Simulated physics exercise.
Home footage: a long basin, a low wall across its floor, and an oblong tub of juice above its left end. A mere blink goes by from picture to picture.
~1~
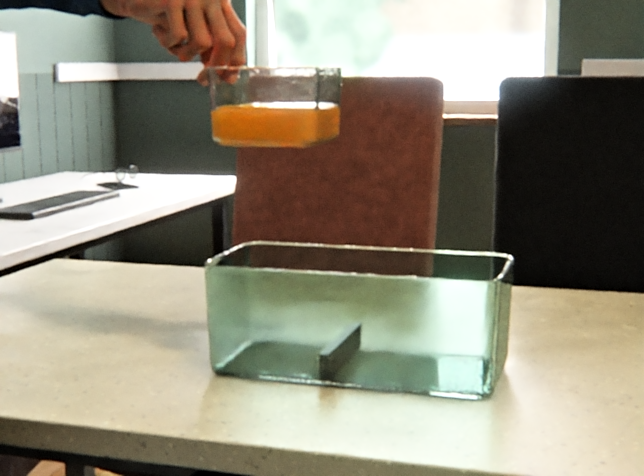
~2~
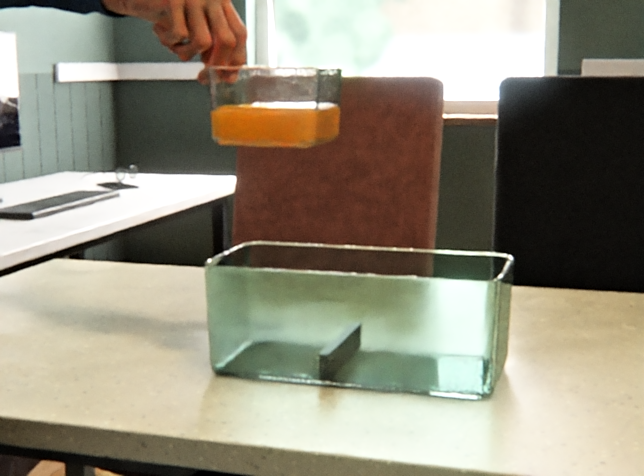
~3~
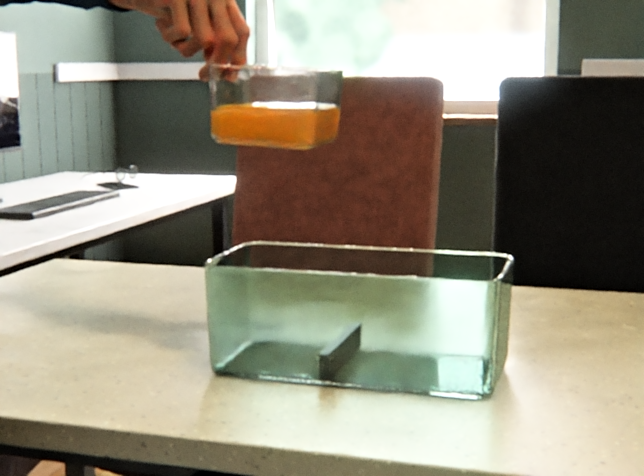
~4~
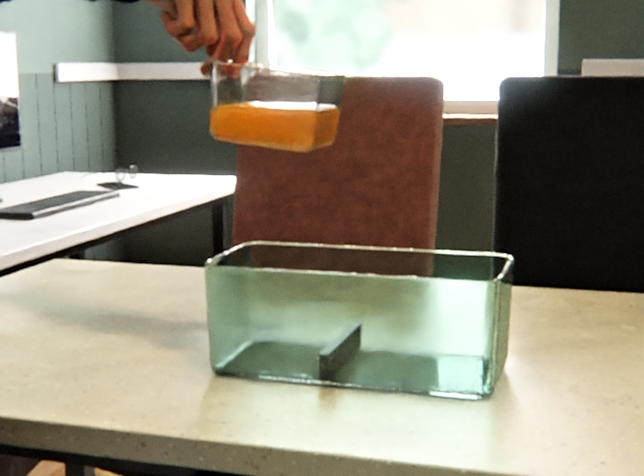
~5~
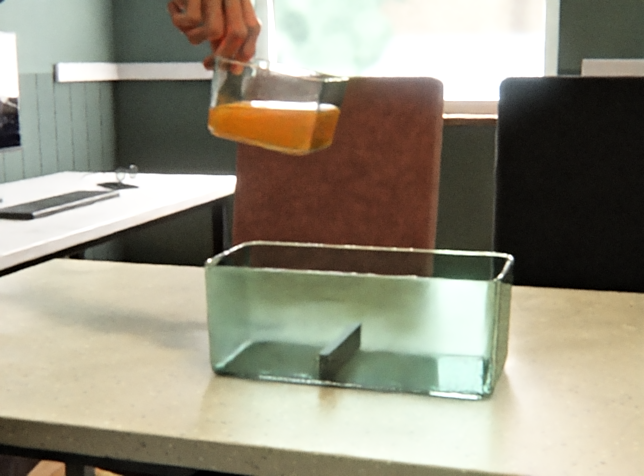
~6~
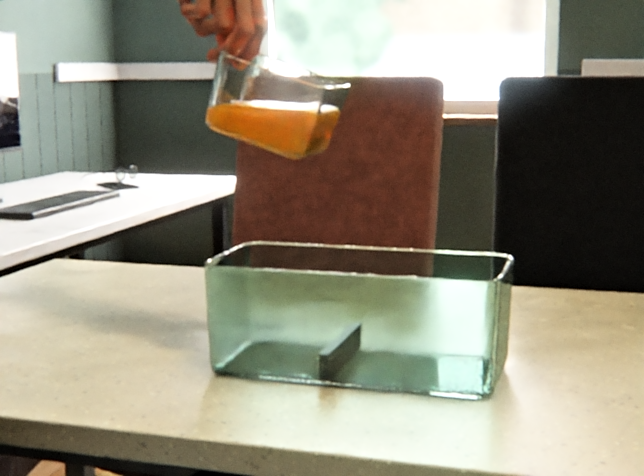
In a room with grey-green panelled walls, a fixed camera looks slightly down at a pale table, with a white desk behind at left. An empty greenish glass basin with a low dark wall across its floor sits before a reddish-brown chair back and a black one, while a hand holds a clear tub of orange juice above its left end. The hand slowly, then more noticeably, tilts the tub rightward, its right side dipping as the juice shifts inside.
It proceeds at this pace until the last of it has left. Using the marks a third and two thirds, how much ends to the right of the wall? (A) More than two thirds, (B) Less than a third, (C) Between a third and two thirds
A.
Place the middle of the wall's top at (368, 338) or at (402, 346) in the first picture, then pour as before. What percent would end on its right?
55 per cent first, then 15 per cent.
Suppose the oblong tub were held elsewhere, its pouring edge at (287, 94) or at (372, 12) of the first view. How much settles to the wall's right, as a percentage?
You'd get 35 percent from the first and 85 percent from the second.
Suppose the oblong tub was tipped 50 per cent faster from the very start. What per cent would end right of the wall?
Somewhere near 80 percent.
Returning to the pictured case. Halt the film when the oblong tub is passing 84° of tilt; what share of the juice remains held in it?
55 per cent, roughly.
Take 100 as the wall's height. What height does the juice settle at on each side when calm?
Once it is still, the left part shows 10 per cent and the right part 60.
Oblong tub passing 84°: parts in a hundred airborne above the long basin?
Roughly 40 %.
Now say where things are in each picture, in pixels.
In the first picture, tilt 0°; pouring edge (330, 69); surface from (231, 106) to (328, 107); the long basin's rim runs from (226, 255) to (506, 270); the wall's top is at (341, 339).
In the second picture, tilt 1°; pouring edge (330, 70); surface from (231, 106) to (328, 107).
In the third picture, tilt 3°; pouring edge (332, 72); surface from (230, 106) to (328, 107).
In the fourth picture, tilt 7°; pouring edge (334, 76); surface from (230, 105) to (328, 108).
In the fifth picture, tilt 12°; pouring edge (336, 82); surface from (230, 106) to (328, 109).
In the sixth picture, tilt 18°; pouring edge (338, 89); surface from (228, 104) to (329, 110).
A moment on, the oblong tub is tipped on its side and 55 per cent is still to pour, 0 is left of the wall and 3 right of it.
Next, the oblong tub is tipped right over and 7 per cent is still to pour, 7 is left of the wall and 70 right of it.
Then the oblong tub is tipped right over and 0 per cent is still to pour, 9 is left of the wall and 90 right of it.
Later the oblong tub is tipped right over and 0 per cent is still to pour, 9 is left of the wall and 90 right of it.
Finally, 11 per cent lies left of the wall, 88 right of it and 1 outside.
